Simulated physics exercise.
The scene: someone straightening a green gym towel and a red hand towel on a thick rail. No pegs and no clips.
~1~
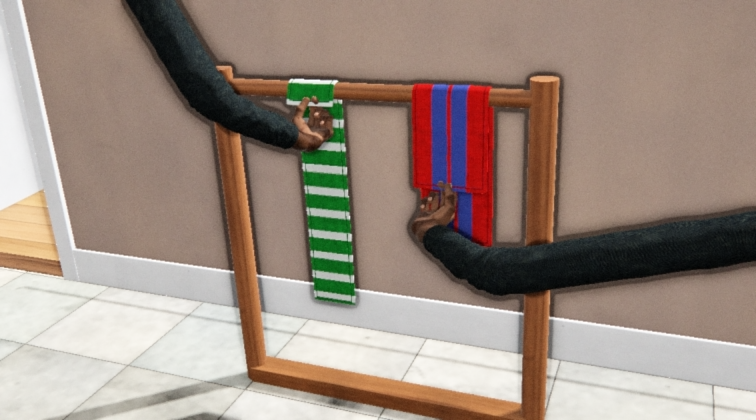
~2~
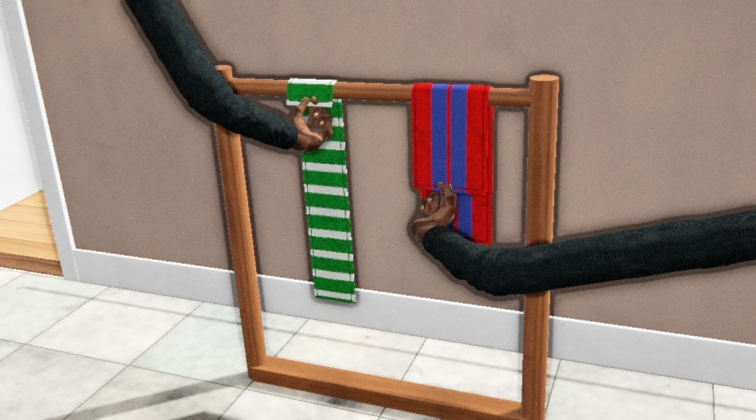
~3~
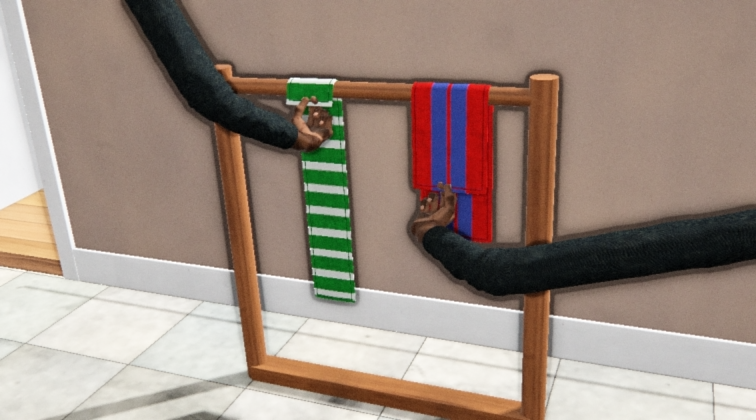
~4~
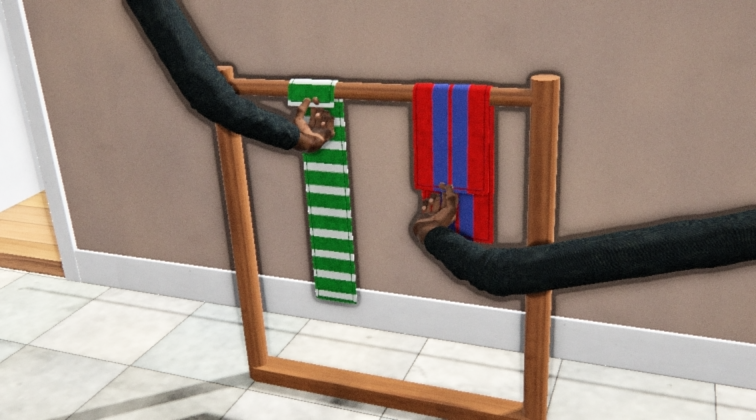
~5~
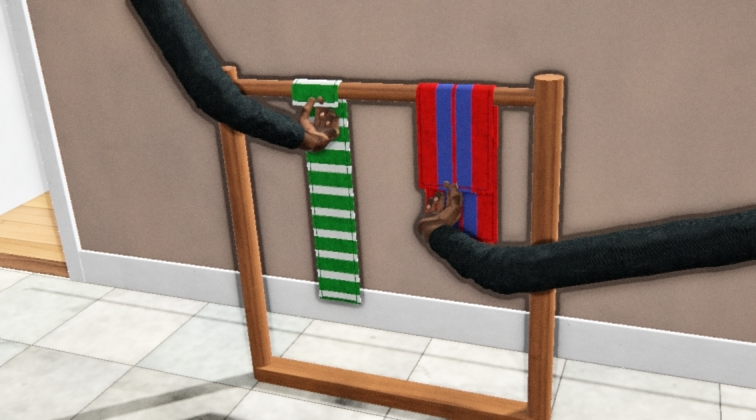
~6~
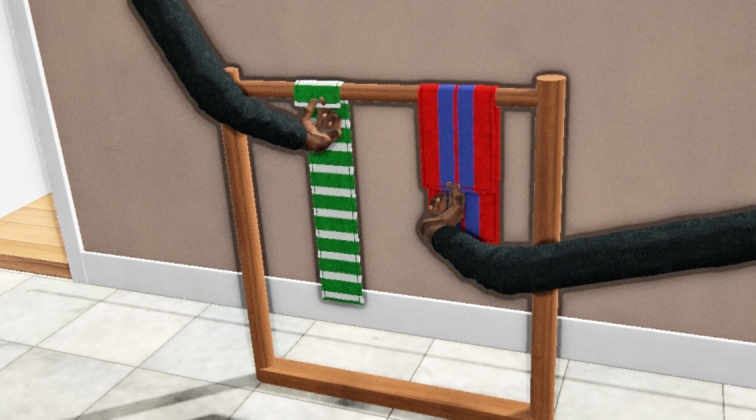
To begin with, a green gym towel with white stripes and a red hand towel with blue stripes hang over a wooden rail, a hand touching each. The hands stay in place on the cloth, and then the towels, arms and rail all shift very slightly right together, with little else changing.
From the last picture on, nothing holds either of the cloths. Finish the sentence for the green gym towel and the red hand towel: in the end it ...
Green gym towel - ends up off. Red hand towel - is still hanging.
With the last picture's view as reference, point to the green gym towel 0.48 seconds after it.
Near (348, 349).
Then, 0.48 s on from there, gym towel clear of the rail and dropping near (348, 349); hand towel as it was left.
Then, 0.78 s on from there, gym towel in a heap on the floor near (349, 387); hand towel as it was left.
In the end, gym towel in a heap on the floor near (349, 387); hand towel as it was left. The green gym towel is pulled off by its long side and the red hand towel stays on.
